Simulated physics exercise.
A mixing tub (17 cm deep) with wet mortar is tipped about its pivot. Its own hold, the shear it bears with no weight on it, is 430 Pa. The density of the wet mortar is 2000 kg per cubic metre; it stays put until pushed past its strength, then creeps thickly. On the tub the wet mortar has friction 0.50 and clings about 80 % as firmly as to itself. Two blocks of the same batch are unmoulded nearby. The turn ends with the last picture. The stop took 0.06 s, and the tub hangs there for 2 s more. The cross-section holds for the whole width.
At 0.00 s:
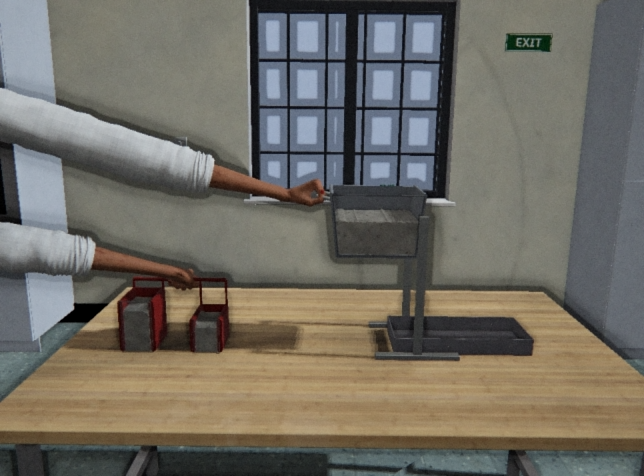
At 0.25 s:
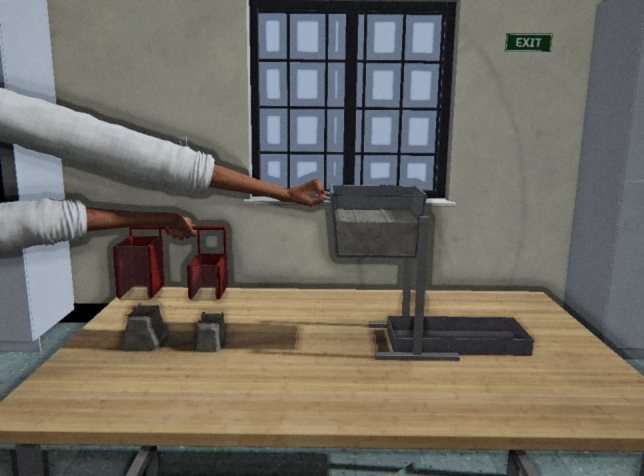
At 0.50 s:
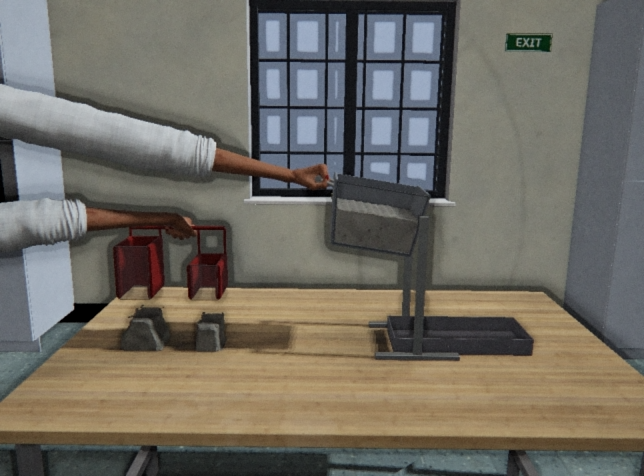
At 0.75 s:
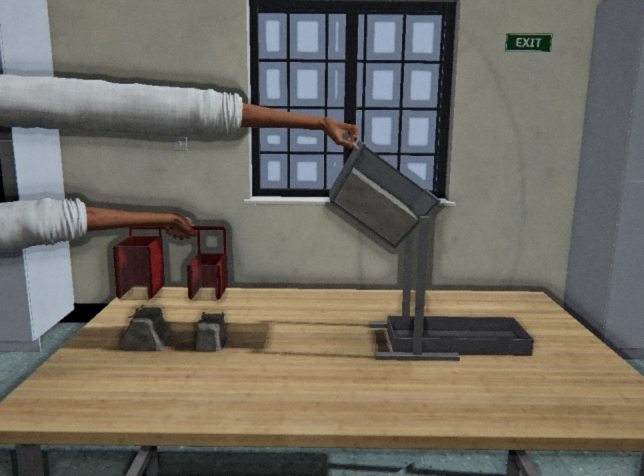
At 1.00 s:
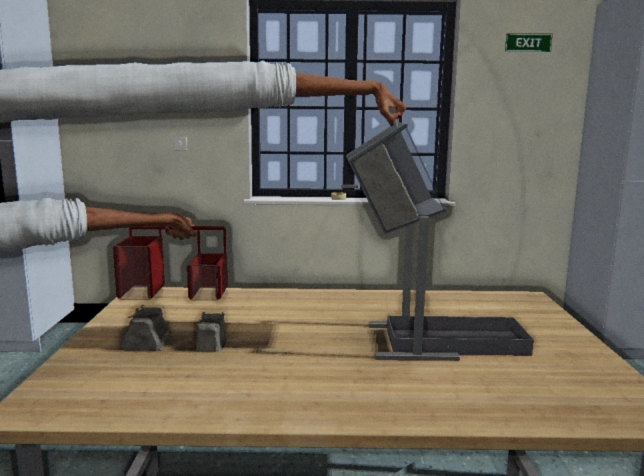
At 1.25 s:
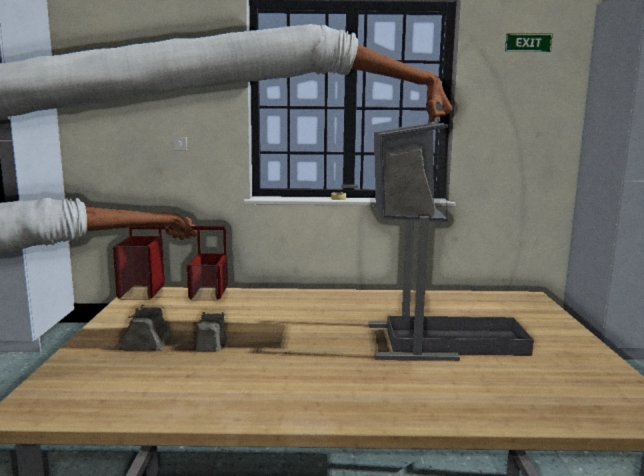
A hand lifted two red moulds off grey blocks, which slumped a little, the left one more, while another hand then turned a grey tub of wet mortar clockwise until it stood nearly upright.
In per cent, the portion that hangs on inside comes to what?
The portion that hangs on inside is near 65 %.
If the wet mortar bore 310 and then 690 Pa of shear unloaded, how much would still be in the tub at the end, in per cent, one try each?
In turn about 60 %, 55 %.
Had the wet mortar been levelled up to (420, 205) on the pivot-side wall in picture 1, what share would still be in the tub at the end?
Then about 40 %.
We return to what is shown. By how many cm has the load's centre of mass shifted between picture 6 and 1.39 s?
Some 4 cm.
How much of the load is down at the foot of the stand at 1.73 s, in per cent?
Some 0 per cent.
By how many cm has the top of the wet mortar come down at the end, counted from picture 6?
Roughly 10 cm.
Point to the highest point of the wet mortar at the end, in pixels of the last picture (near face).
At about (401, 185).
After 1.39 s, the tub is at 87 degrees and holds 98 %.
After 1.56 s, the tub is at 87 degrees and holds 78 %.
After 1.73 s, the tub is at 87 degrees and holds 65 %.
After 1.90 s, the tub is at 87 degrees and holds 65 %.
After 3.25 s, at the end, the tub is at 87 degrees and holds 65 %.
